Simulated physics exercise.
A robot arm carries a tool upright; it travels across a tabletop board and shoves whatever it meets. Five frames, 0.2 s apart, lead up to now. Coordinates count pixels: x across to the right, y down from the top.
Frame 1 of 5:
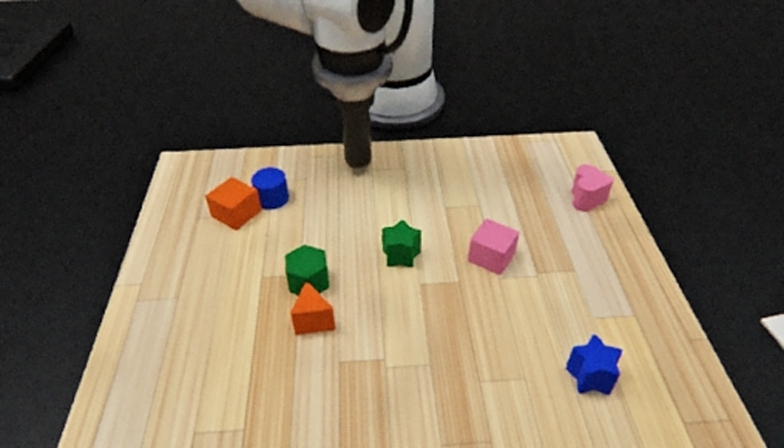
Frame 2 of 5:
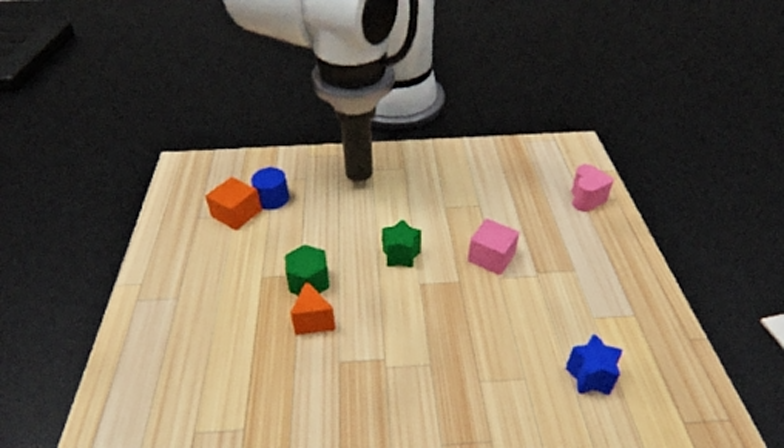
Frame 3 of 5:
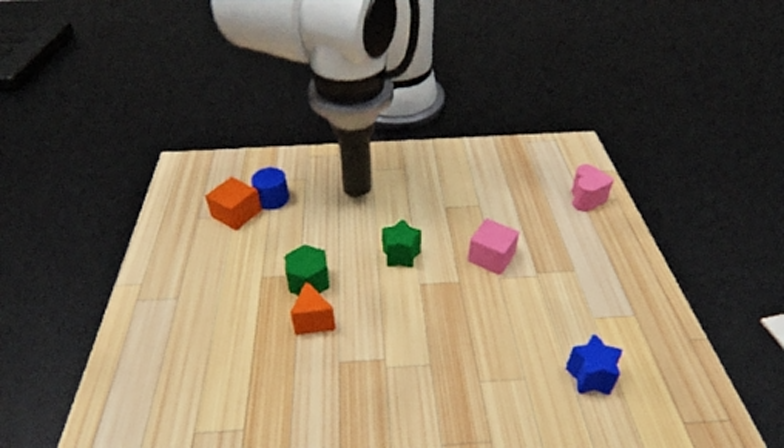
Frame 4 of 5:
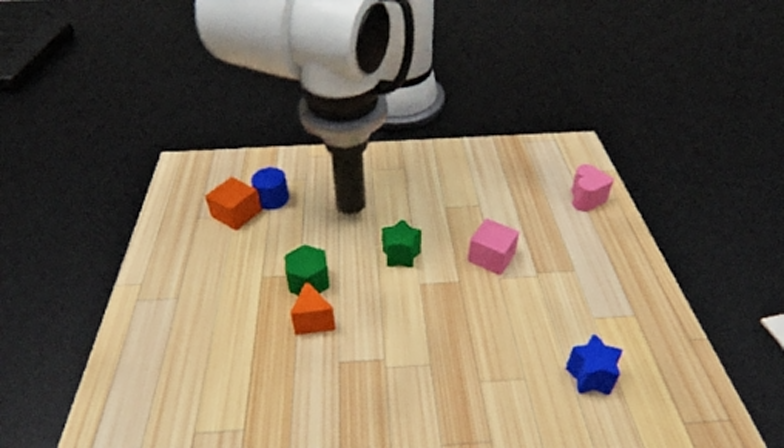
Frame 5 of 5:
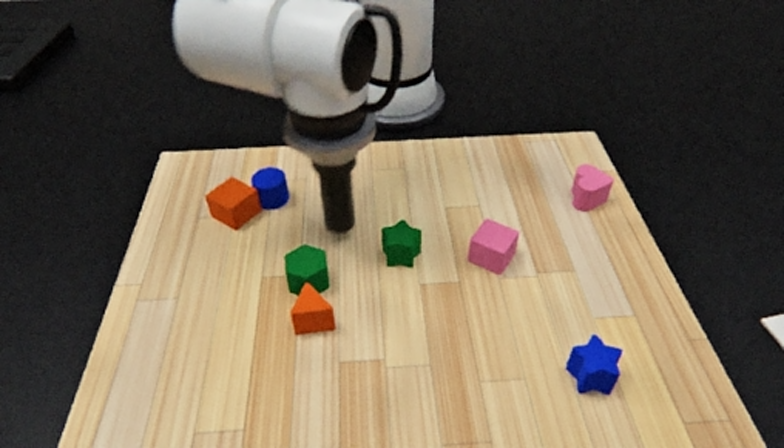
At the start, a robot arm holds its dark rod-shaped tool near the back edge of a wooden board scattered with colourful blocks. The tool moves slightly forward, then angles a little left as it continues forward between the blue cylinder and green star, nearing the green hexagonal block, while all the blocks stay still.
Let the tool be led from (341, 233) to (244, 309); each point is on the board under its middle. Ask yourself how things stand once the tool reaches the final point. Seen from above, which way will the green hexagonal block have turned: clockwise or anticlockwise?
From above, it looks like the green hexagonal block goes counterclockwise.
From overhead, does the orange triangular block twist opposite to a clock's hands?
The answer is no.
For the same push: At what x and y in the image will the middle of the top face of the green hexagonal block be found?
At (295, 284).
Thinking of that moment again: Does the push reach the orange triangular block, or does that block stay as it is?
That block is going to get moved.
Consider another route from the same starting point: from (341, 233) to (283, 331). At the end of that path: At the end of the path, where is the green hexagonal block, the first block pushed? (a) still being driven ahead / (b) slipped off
The answer is a.
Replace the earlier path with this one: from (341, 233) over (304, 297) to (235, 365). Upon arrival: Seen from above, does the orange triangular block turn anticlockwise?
Yes - that is the case.
What follows on the original path. One third of the way, tool at (309, 248); green hexagonal block at (304, 263).
Two thirds of the way, tool at (277, 273); green hexagonal block at (295, 284), turned 75° anticlockwise; orange triangular block at (314, 309), turned 20° clockwise.
At the end, tool at (241, 300); green hexagonal block at (295, 284), turned 75° anticlockwise; orange triangular block at (314, 309), turned 20° clockwise; green star block unmoved.
